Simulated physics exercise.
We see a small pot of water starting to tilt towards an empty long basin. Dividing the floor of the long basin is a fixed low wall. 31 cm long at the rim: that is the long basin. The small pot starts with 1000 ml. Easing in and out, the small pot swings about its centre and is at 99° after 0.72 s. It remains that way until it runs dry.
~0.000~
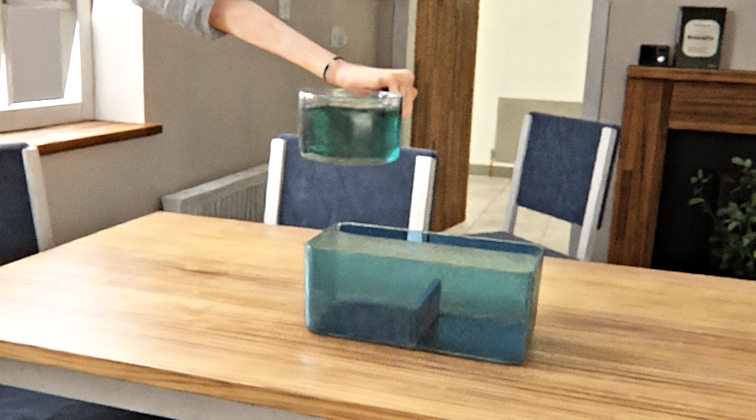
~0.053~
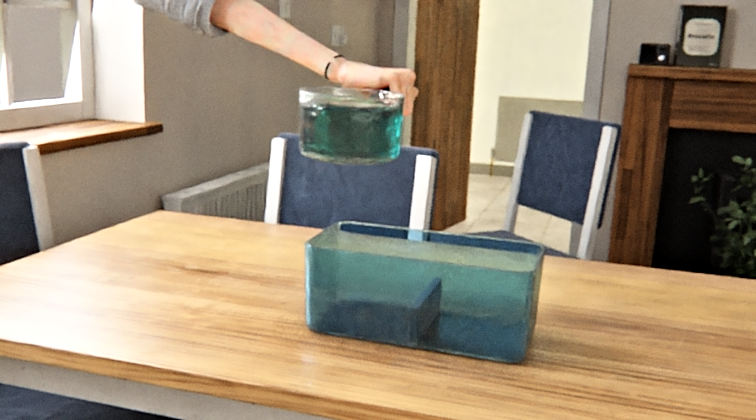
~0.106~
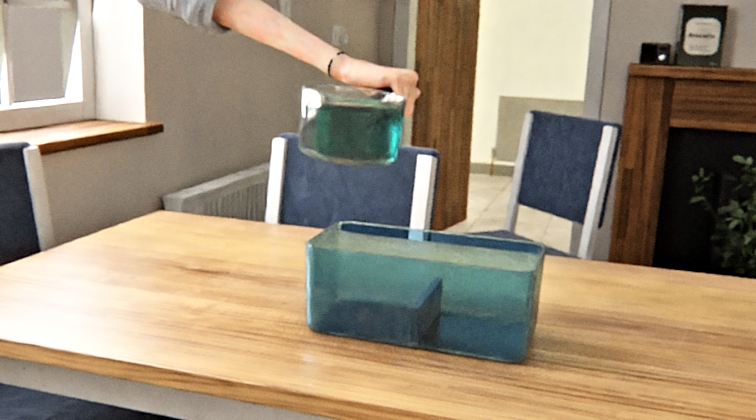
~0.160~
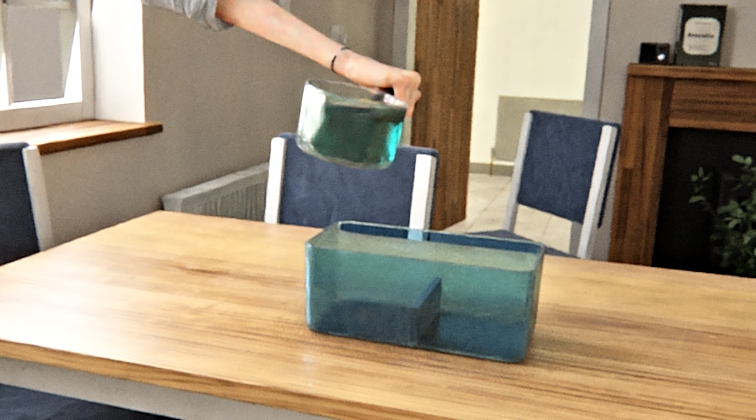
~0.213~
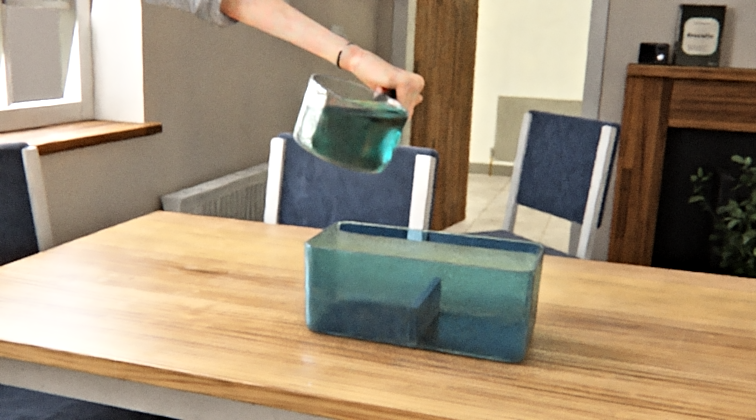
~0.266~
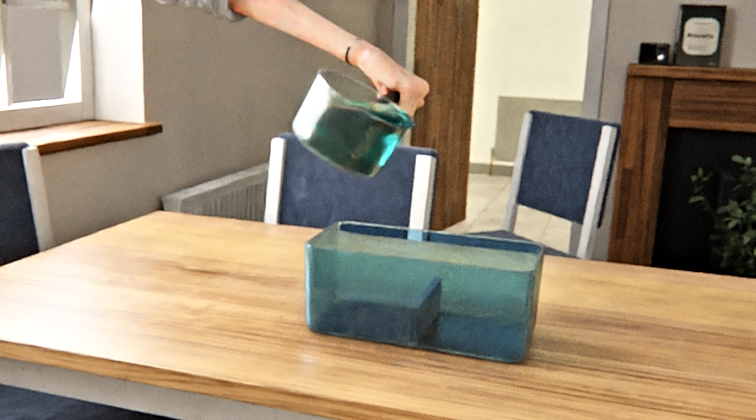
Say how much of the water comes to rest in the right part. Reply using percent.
About 76 per cent comes to rest there.
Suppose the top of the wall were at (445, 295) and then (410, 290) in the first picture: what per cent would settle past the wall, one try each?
One try each: Around 45 percent and then around 95 percent.
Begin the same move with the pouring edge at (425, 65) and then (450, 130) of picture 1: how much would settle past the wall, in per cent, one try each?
90 then 90 %.
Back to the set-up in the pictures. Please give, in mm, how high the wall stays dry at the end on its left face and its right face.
Left side: Around 42 mm. Right side: Around 14 mm.
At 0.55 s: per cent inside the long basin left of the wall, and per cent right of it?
About 1 left, 18 right.
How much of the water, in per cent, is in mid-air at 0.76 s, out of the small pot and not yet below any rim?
Near 10 in a hundred.
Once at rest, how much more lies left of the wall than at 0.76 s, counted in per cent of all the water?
It comes to some 14 per cent.
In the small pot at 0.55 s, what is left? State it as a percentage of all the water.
About 44 percent.
By 0.55 s the tilt is 86° and 43 per cent is still to pour, 1 is left of the wall and 17 right of it.
By 0.76 s the tilt is 99° and 11 per cent is still to pour, 10 is left of the wall and 68 right of it.
By 0.98 s the tilt is 99° and 2 per cent is still to pour, 19 is left of the wall and 75 right of it.
By 1.22 s the tilt is 99° and 0 per cent is still to pour, 22 is left of the wall and 75 right of it.
At rest 23 per cent lies left of the wall, 76 right of it and 1 outside.
